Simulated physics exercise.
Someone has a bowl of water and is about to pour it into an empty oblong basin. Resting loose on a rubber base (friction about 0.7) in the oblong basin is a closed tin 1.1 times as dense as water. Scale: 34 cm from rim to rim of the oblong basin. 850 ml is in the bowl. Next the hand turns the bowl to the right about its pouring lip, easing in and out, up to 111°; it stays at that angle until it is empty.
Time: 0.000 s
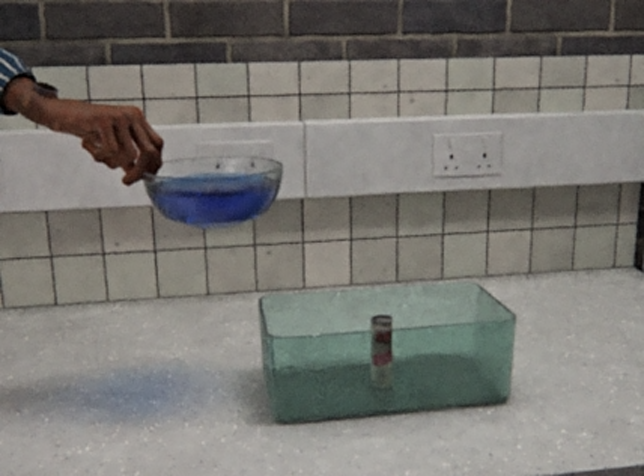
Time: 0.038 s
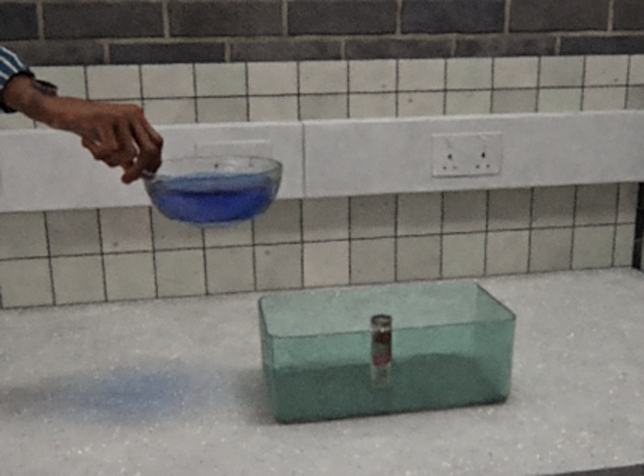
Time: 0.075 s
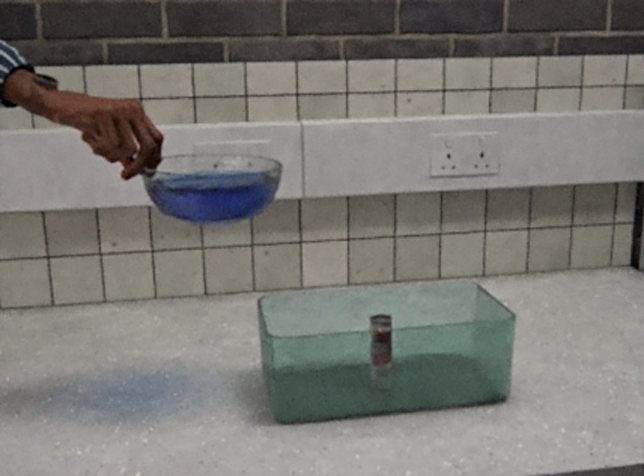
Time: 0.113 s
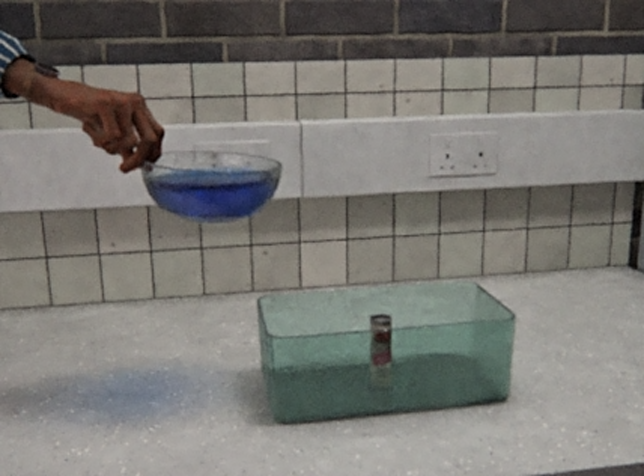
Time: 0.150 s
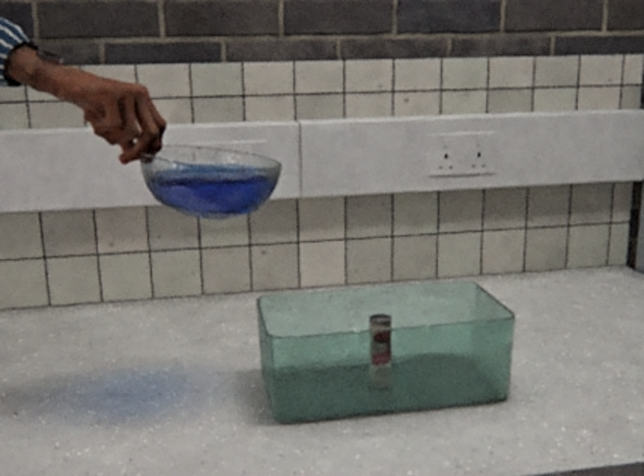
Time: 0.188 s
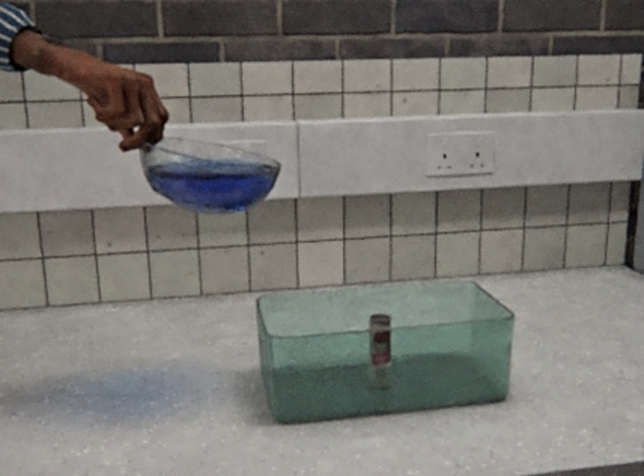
A hand holding a glass bowl of blue liquid slowly tilts it slightly rightward, above and left of an oblong greenish basin.
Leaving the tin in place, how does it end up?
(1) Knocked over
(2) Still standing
2.
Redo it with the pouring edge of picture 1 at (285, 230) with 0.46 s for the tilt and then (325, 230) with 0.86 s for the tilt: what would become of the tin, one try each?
First it topples; then it keeps standing.
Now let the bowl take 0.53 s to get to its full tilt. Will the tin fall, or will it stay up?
Then it holds its balance.
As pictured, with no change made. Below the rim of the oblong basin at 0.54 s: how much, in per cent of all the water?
Around 2 percent.
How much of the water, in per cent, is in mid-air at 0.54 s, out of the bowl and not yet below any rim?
Near 54 in a hundred.
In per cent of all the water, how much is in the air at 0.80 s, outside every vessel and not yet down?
Near 24 percent.
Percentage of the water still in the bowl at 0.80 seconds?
I reckon near 0 per cent still sits there.
After 0.54 s the tilt is 77° and 45 per cent is still to pour; the tin stands where it began.
After 0.80 s the tilt is 110° and 0 per cent is still to pour; the tin stands where it began.
After 1.07 s the tilt is 111° and 0 per cent is still to pour; the tin stands where it began.
After 1.36 s the tilt is 111° and 0 per cent is still to pour; the tin stands where it began.
In the end the tin stands where it began.
